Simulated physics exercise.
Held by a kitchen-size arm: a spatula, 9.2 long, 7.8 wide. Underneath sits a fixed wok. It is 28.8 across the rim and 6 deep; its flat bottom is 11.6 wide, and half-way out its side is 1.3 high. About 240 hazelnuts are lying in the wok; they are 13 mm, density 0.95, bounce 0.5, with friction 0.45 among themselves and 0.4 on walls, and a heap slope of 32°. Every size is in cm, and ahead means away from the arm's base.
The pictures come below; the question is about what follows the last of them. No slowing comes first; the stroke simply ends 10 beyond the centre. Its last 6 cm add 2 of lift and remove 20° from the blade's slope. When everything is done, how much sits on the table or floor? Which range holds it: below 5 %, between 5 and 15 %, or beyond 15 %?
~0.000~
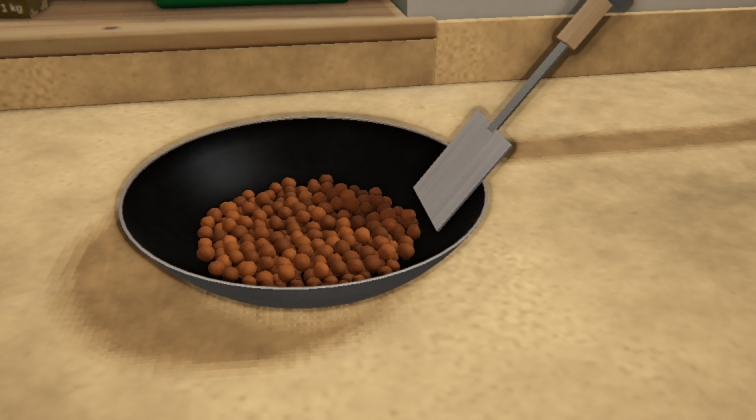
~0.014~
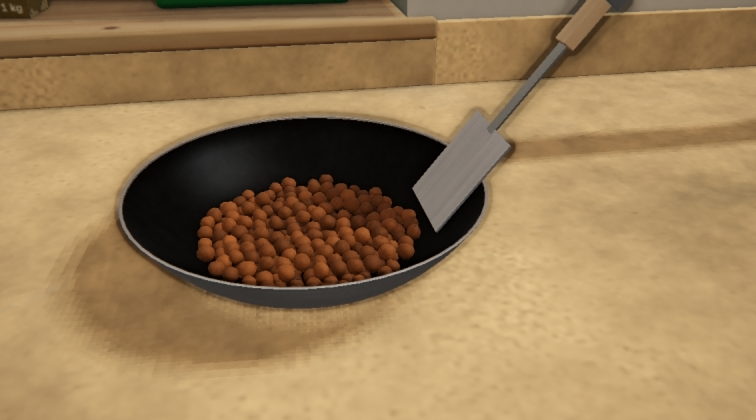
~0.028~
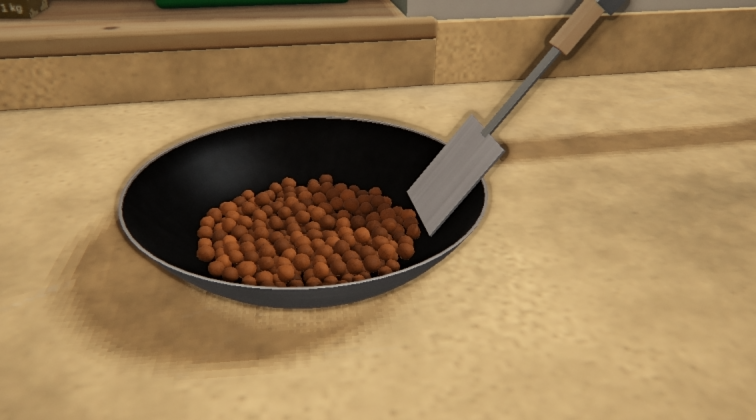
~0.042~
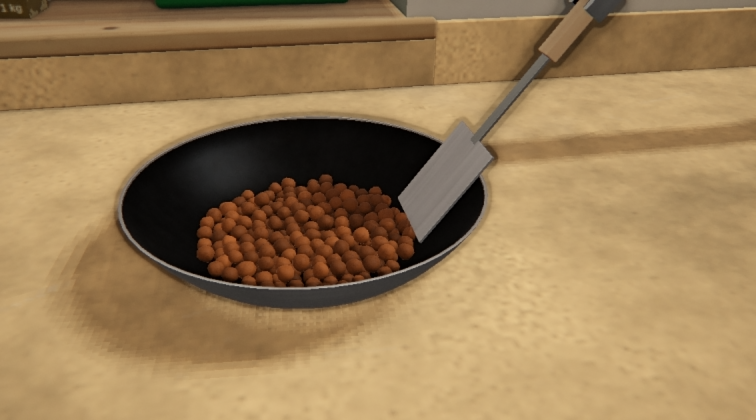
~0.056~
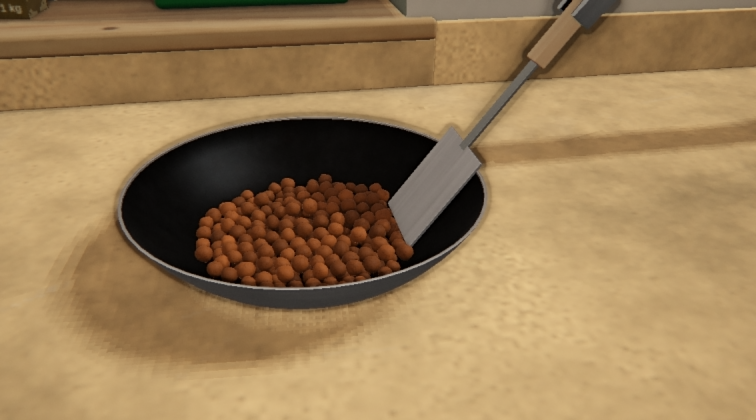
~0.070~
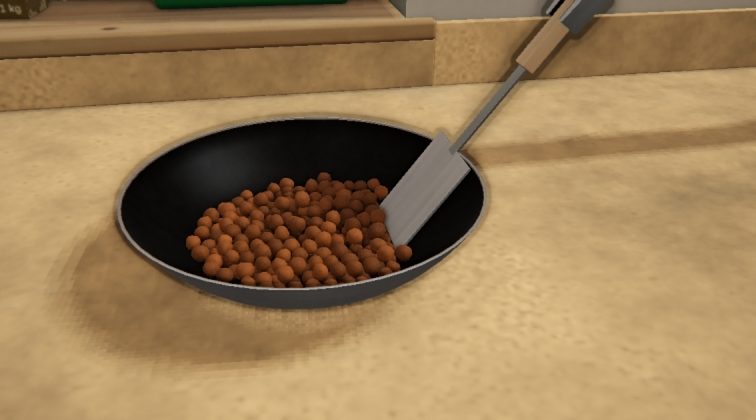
The range between 5 and 15 %.
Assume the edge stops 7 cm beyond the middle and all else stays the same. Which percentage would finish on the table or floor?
It would come to roughly 0 percent.
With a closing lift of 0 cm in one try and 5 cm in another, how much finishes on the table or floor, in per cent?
I'd put it near 5 in a hundred, then near 10 in a hundred.
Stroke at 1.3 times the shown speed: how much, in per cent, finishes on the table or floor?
The share would be near 20 in a hundred.
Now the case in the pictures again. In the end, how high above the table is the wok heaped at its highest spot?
About 6.5 centimetres.
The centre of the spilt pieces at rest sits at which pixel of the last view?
(38, 270), roughly.
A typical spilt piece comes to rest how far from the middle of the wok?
About 24 cm out from the centre.
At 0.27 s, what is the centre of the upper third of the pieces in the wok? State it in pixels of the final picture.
(209, 214).
After 0.17 s, sloping 52°, highest piece 4 above the table; 239 in the wok.
After 0.27 s, sloping 47°, highest piece 6 above the table; 239 in the wok.
After 0.51 s, sloping 32°, highest piece 7 above the table; 219 in the wok, 13 on the table or floor, 7 on the blade or in flight.
After 1.56 s, sloping 32°, highest piece 6 above the table; 219 in the wok, 20 on the table or floor.
At rest, 219 in the wok, 20 on the table or floor. That is 8 % on the table or floor.
